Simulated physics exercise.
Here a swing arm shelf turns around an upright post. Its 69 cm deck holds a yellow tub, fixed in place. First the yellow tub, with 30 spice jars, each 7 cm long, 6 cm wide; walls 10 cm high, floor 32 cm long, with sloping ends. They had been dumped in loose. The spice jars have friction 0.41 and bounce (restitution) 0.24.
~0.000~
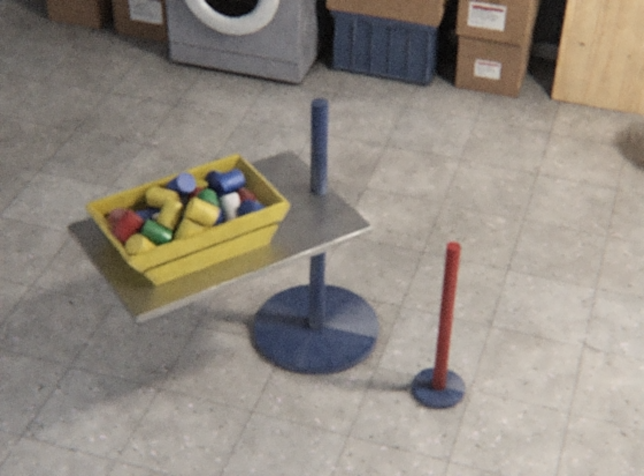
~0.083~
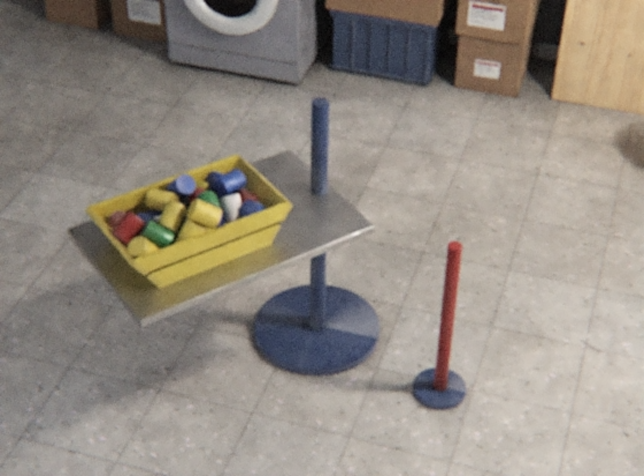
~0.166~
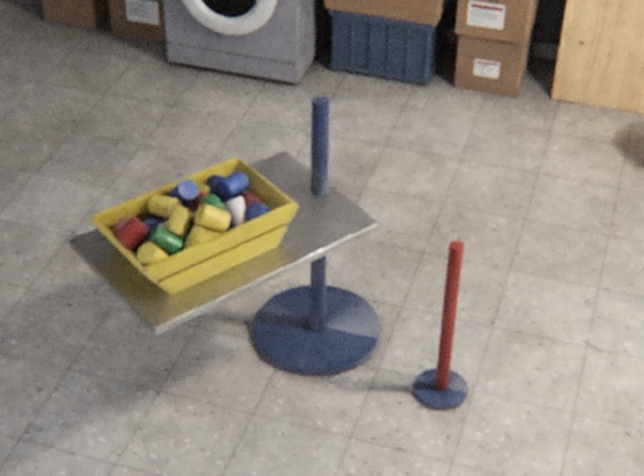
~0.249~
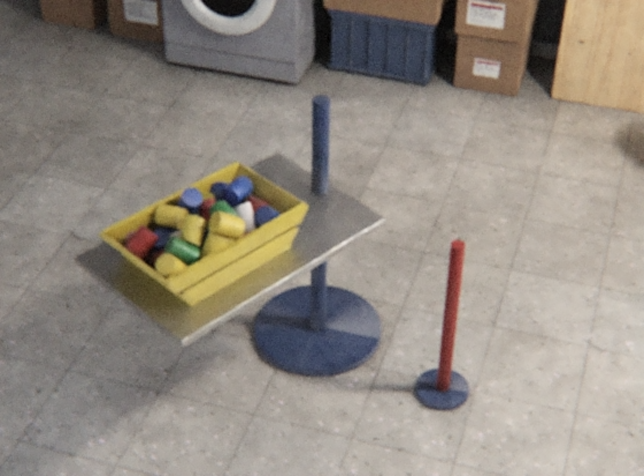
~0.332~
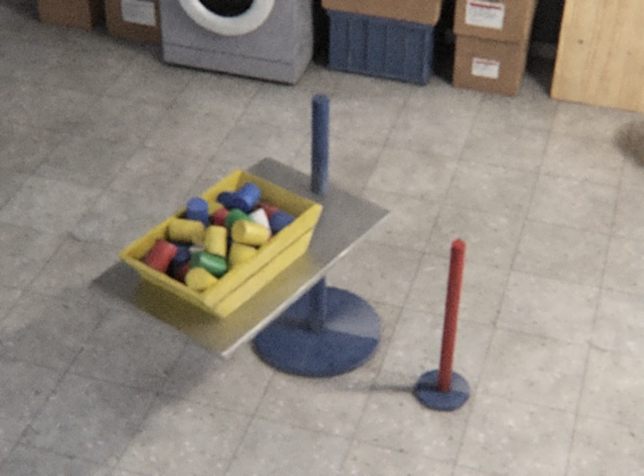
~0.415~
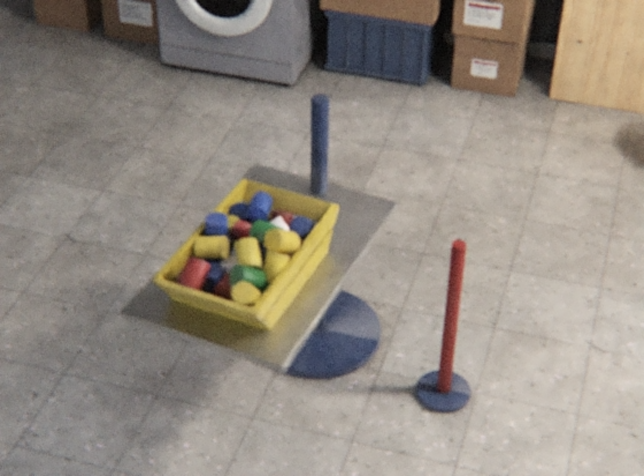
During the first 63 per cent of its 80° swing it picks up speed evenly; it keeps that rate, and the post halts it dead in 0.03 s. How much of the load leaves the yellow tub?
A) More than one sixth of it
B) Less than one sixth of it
B.
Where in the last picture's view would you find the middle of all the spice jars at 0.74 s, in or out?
(394, 262).
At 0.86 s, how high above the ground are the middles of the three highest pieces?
About 70 cm.
After 0.66 s, end of the swing.
After 0.74 s, the yellow tub has all 30.
After 0.86 s, the yellow tub is down by 1 of 30.
After 1.08 s, the yellow tub is down by 2 of 30.
When it is over (at 1.51 s), the yellow tub is down by 2 of 30. Asked share, 2 of 30, 7 per cent.
